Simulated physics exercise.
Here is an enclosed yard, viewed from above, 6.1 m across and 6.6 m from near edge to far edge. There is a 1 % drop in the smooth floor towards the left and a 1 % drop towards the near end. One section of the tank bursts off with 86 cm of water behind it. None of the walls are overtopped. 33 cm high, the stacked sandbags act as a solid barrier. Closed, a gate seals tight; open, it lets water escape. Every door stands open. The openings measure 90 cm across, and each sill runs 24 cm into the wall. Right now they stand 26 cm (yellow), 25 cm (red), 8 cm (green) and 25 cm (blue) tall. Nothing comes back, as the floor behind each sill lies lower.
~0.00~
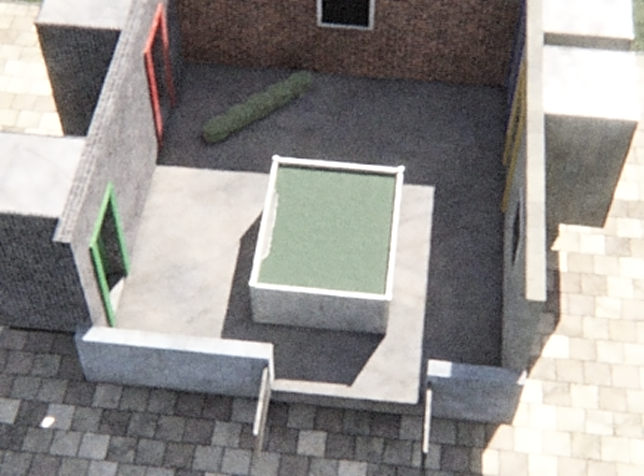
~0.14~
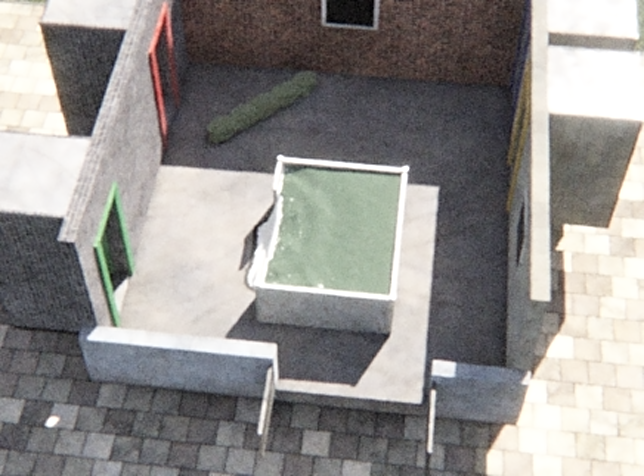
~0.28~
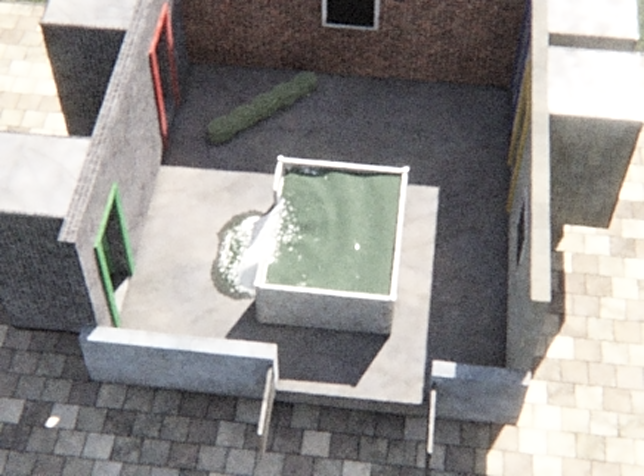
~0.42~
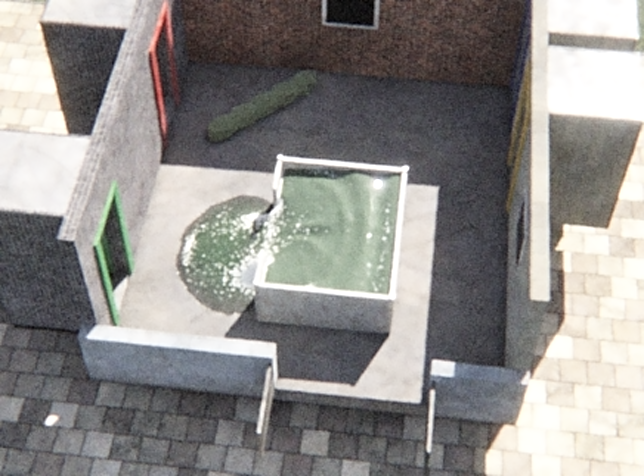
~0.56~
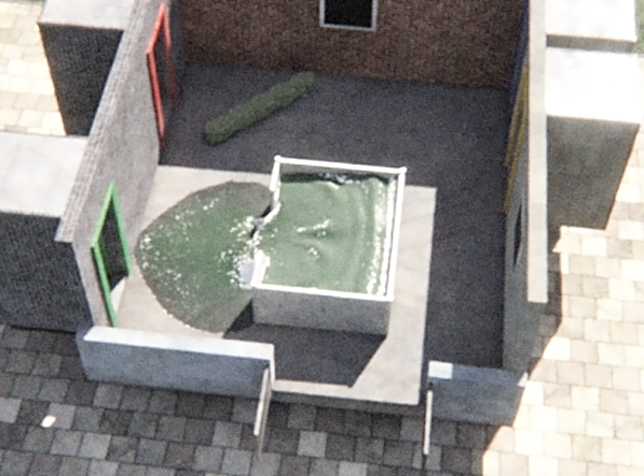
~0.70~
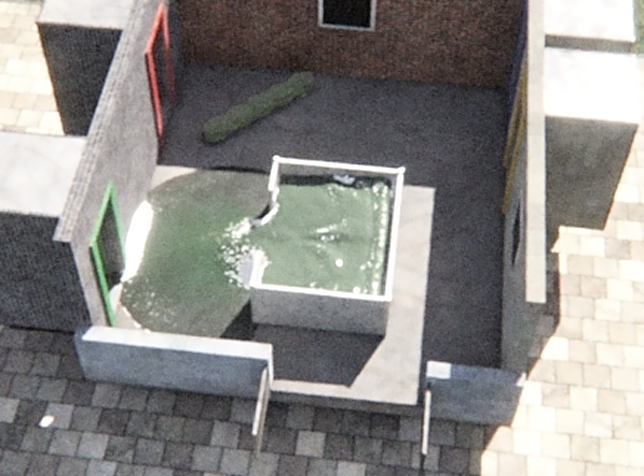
The clip shows a walled yard from above, where a rectangular tank of green water breaks open on its left side; water pours out and spreads leftward across the pale floor in a widening pool, reaching the wall beside the green door.
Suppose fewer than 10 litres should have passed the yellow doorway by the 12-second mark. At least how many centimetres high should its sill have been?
I would say at least 5.5 cm.
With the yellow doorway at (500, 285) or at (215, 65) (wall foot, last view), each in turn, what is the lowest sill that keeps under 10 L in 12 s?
About 6.0 cm for the first and 32 cm for the second.
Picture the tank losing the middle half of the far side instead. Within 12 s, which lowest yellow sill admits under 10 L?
I'd say close to 10.0 cm.
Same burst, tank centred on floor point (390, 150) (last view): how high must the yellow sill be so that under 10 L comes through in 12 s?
New minimum height: Approx. 9.0 cm.
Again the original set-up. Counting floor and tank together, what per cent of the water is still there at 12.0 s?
What remains is some 74 per cent of the water.
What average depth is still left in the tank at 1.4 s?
I'd put it near 56 cm.
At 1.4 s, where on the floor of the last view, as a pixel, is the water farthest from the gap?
I'd put the front's tip around (171, 114).
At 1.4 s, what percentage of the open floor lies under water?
Roughly 25 percent of the floor is wet.
After 1.4 s water covers 25 % of the floor, deepest (54 cm) near (145, 248); it has not reached the yellow door.
After 3.0 s water covers 45 % of the floor, deepest (42 cm) near (104, 358); it has not reached the yellow door.
After 12.0 s water covers 95 % of the floor, deepest (19 cm) near (104, 358); 6 cm at the yellow door, 0 litres in over its 26 cm sill.
At the yellow door as built, the water arrived by 5.5 s and peaked near 8 cm at 10.4 s.
With a sill of 4.5 cm, 17 litres would have come in within the 12 s; with 6.5 cm, 3 litres. So under 10 litres takes about 5.5 cm.
